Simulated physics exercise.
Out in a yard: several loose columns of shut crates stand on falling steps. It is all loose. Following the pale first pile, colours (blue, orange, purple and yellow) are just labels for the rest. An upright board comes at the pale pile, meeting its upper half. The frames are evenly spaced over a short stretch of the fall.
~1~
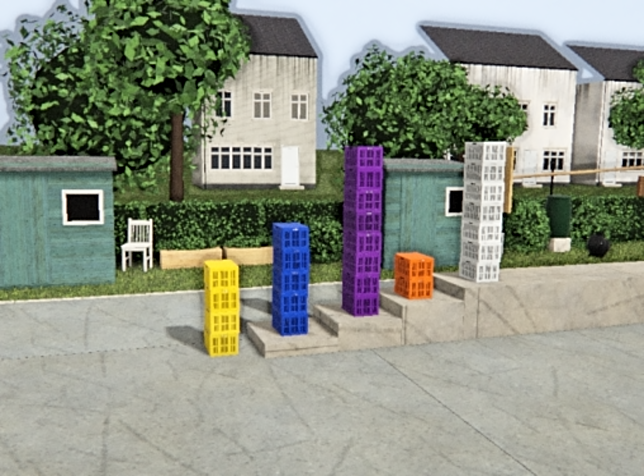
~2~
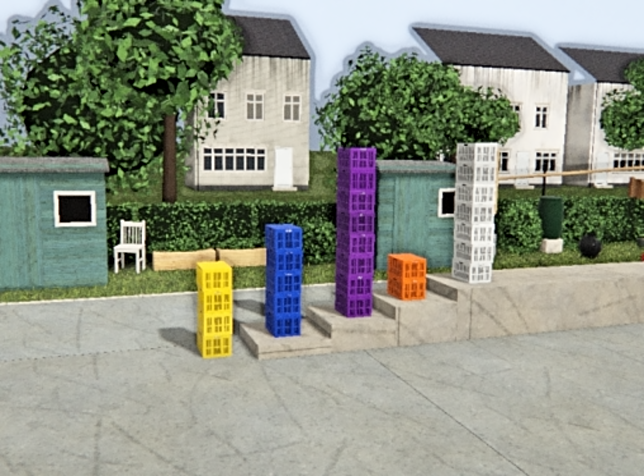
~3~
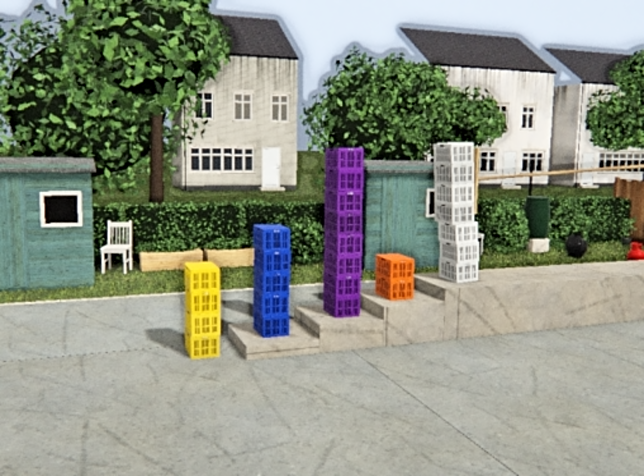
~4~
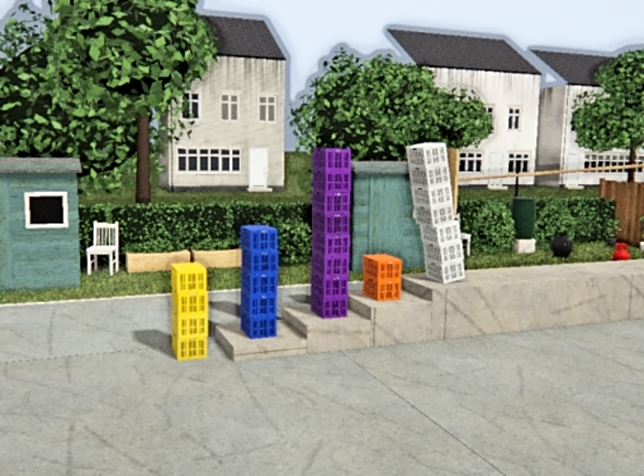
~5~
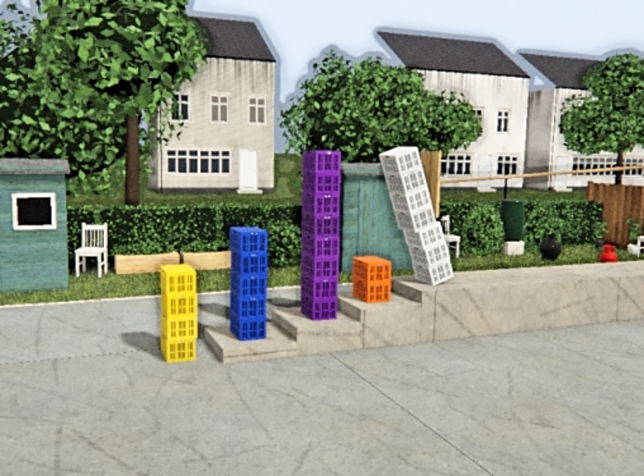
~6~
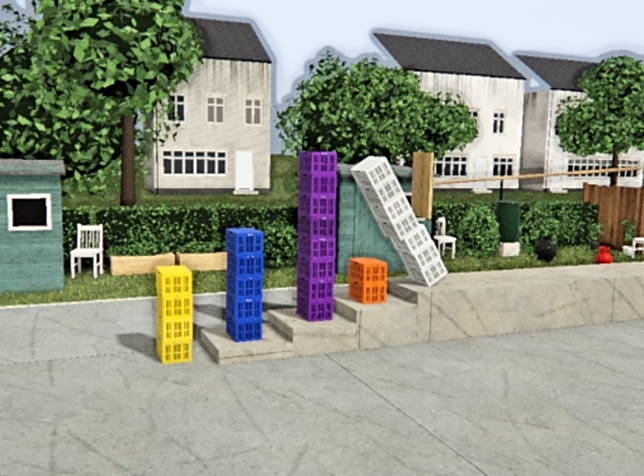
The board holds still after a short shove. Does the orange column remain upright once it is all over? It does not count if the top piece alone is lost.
Yes - it weathers it.
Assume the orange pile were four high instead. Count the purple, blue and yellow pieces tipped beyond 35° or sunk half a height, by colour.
Purple 8, blue 4, yellow 4.
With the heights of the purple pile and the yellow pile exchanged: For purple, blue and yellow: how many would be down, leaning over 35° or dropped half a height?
By colour, purple 4, blue 5, yellow 8.
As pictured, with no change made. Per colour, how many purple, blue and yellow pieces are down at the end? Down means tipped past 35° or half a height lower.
Pieces down at the end - purple: 7, blue: 5, yellow: 3.
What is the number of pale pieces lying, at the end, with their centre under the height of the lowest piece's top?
Total: 6.
Soon after the last picture, 7 of the pale pile down; none of the 2 orange crates down (0 of 19 in all colours); top orange crate shifted a little; top purple crate leaning clearly.
A little later, 7 of the pale pile down; none of the 2 orange crates down (7 of 19 in all colours); top orange crate shifted half its height; top purple crate leaning steeply, some four heights lower.
Later still, 7 of the pale pile down; none of the 2 orange crates down (15 of 19 in all colours); top orange crate shifted half its height; top yellow crate on its side.
At rest, 7 of the pale pile down; none of the 2 orange crates down (15 of 19 in all colours); top orange crate shifted half its height; top blue crate upside down. As the last picture would show them, middles, top orange crate near (361, 271).
